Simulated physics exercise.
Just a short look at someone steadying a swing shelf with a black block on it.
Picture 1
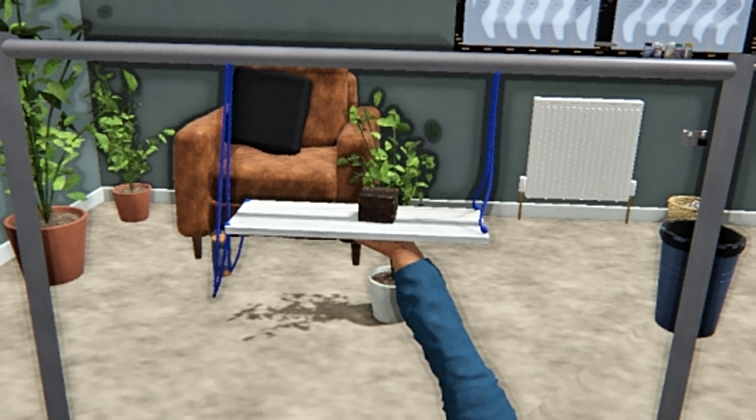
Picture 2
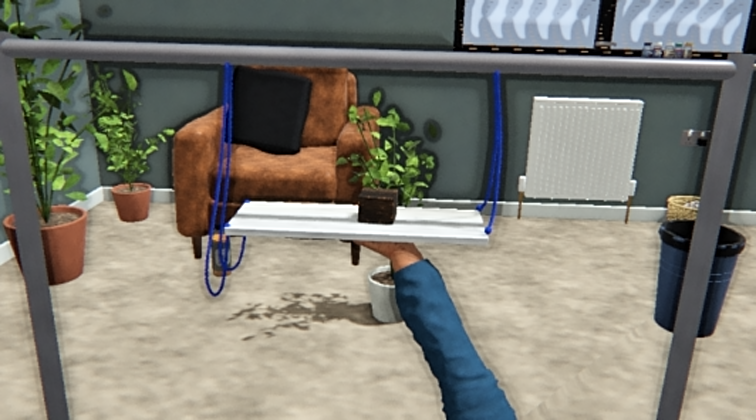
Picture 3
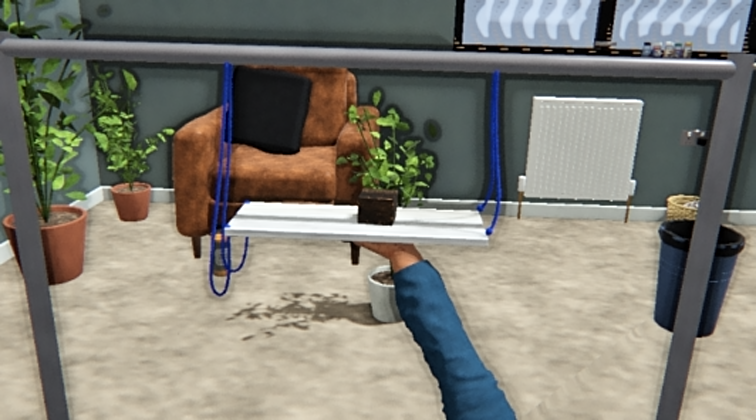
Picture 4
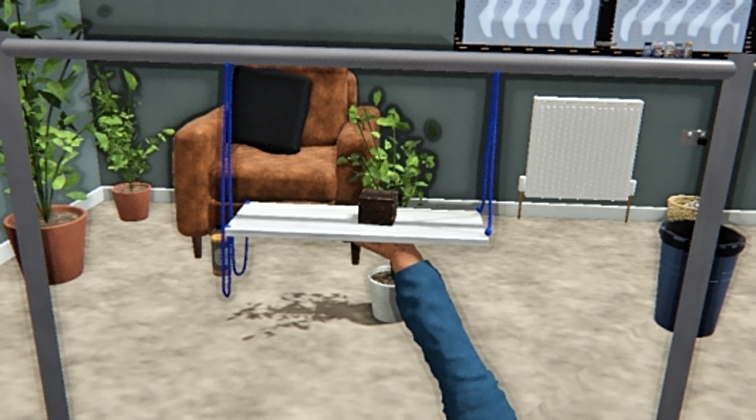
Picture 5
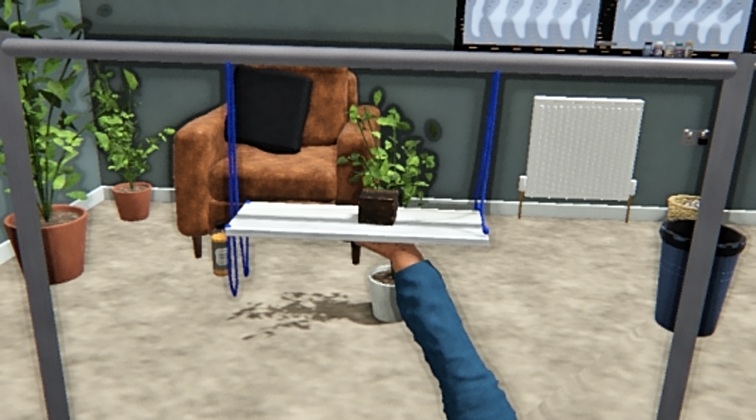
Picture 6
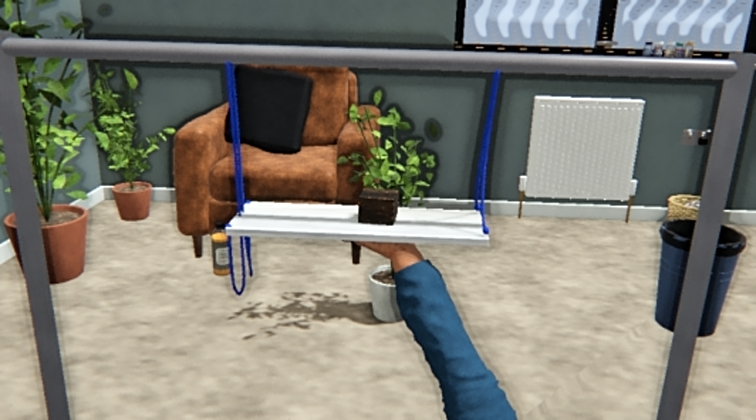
In a room with potted plants, an arm holding a white shelf level under a dark block while slack blue strings sway.
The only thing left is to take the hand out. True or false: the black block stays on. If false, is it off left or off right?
False, off left.
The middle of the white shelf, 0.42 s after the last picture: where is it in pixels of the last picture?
You'd find it somewhere around (384, 261).
Then, 0.42 s later than the last view, board tipped 21° down to the left; block sliding near (313, 266).
Then, 0.96 s later than the last view, board tipped 38° down to the left; block on the floor.
Then, 1.48 s later than the last view, board tipped 40° down to the left; block on the floor.
Finally, board tipped 40° down to the left; block on the floor. The black block slides off to the left.
